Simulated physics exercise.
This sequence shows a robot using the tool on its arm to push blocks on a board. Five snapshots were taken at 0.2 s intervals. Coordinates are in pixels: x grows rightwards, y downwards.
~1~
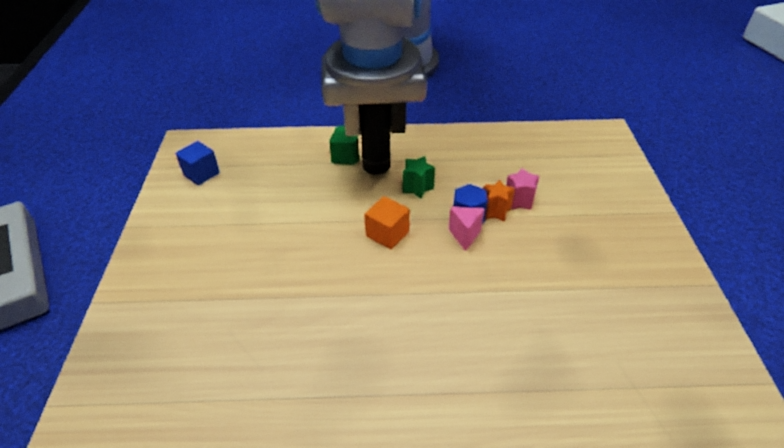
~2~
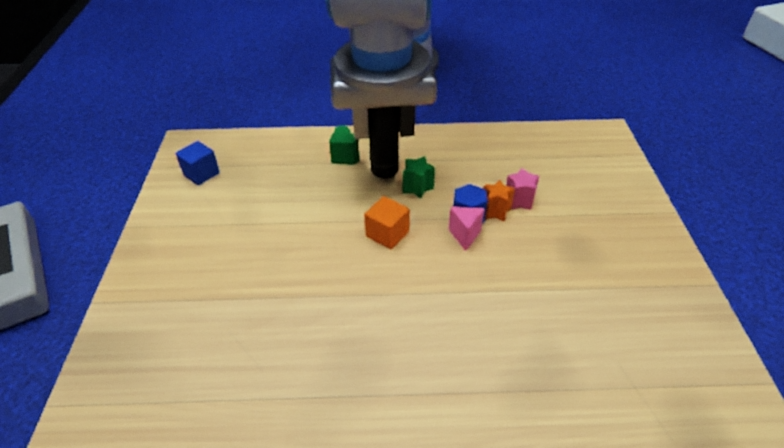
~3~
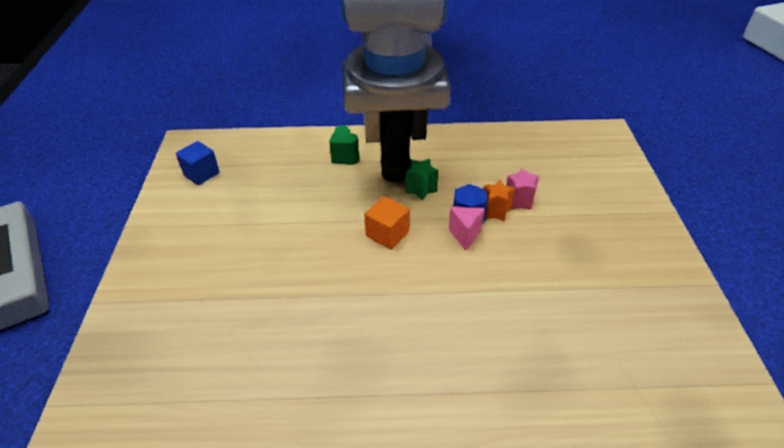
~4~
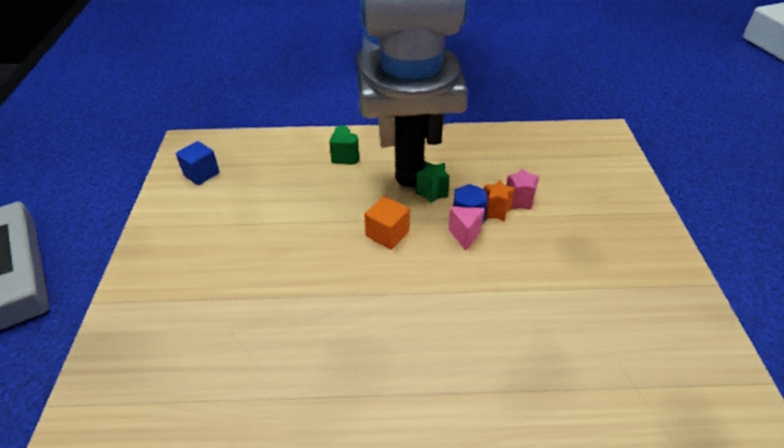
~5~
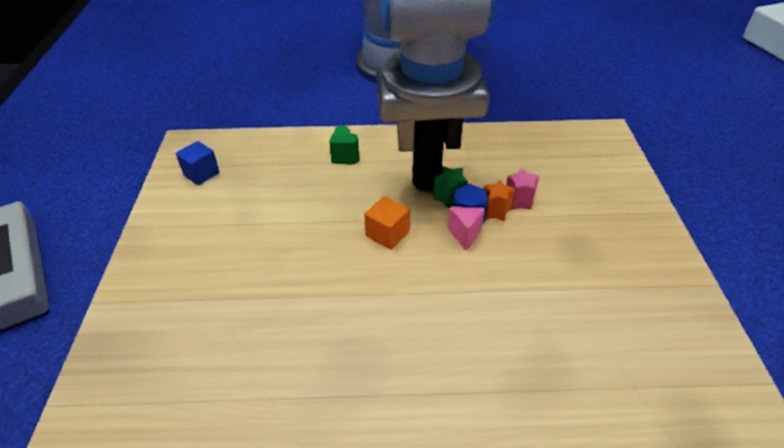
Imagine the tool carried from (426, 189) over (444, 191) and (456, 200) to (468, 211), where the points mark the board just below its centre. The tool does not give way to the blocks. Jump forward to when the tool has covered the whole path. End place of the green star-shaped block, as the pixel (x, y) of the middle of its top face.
Around (496, 198).
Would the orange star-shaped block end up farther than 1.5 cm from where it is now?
Answer: Yes.
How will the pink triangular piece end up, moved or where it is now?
From what I can tell, it won't keep its place.
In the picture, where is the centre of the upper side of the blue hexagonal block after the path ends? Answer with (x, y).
It is going to be at (506, 220).
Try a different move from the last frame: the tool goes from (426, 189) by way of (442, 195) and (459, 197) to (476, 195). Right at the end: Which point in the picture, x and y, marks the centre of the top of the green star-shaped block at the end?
(494, 189)
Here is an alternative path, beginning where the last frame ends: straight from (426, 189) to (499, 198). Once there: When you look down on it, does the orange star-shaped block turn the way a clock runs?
Going by the path, no.
The first path, step by step. Halfway along, tool (451, 188); green star-shaped block (477, 184), turned 15° clockwise; pink triangular piece (470, 218), turned 30° clockwise; blue hexagonal block (485, 203); orange star-shaped block (506, 192), turned 35° anticlockwise.
At the end, tool (468, 204); green star-shaped block (496, 198); pink triangular piece (471, 221), turned 45° clockwise; blue hexagonal block (506, 220), turned 15° clockwise; orange star-shaped block (524, 197), turned 95° anticlockwise.
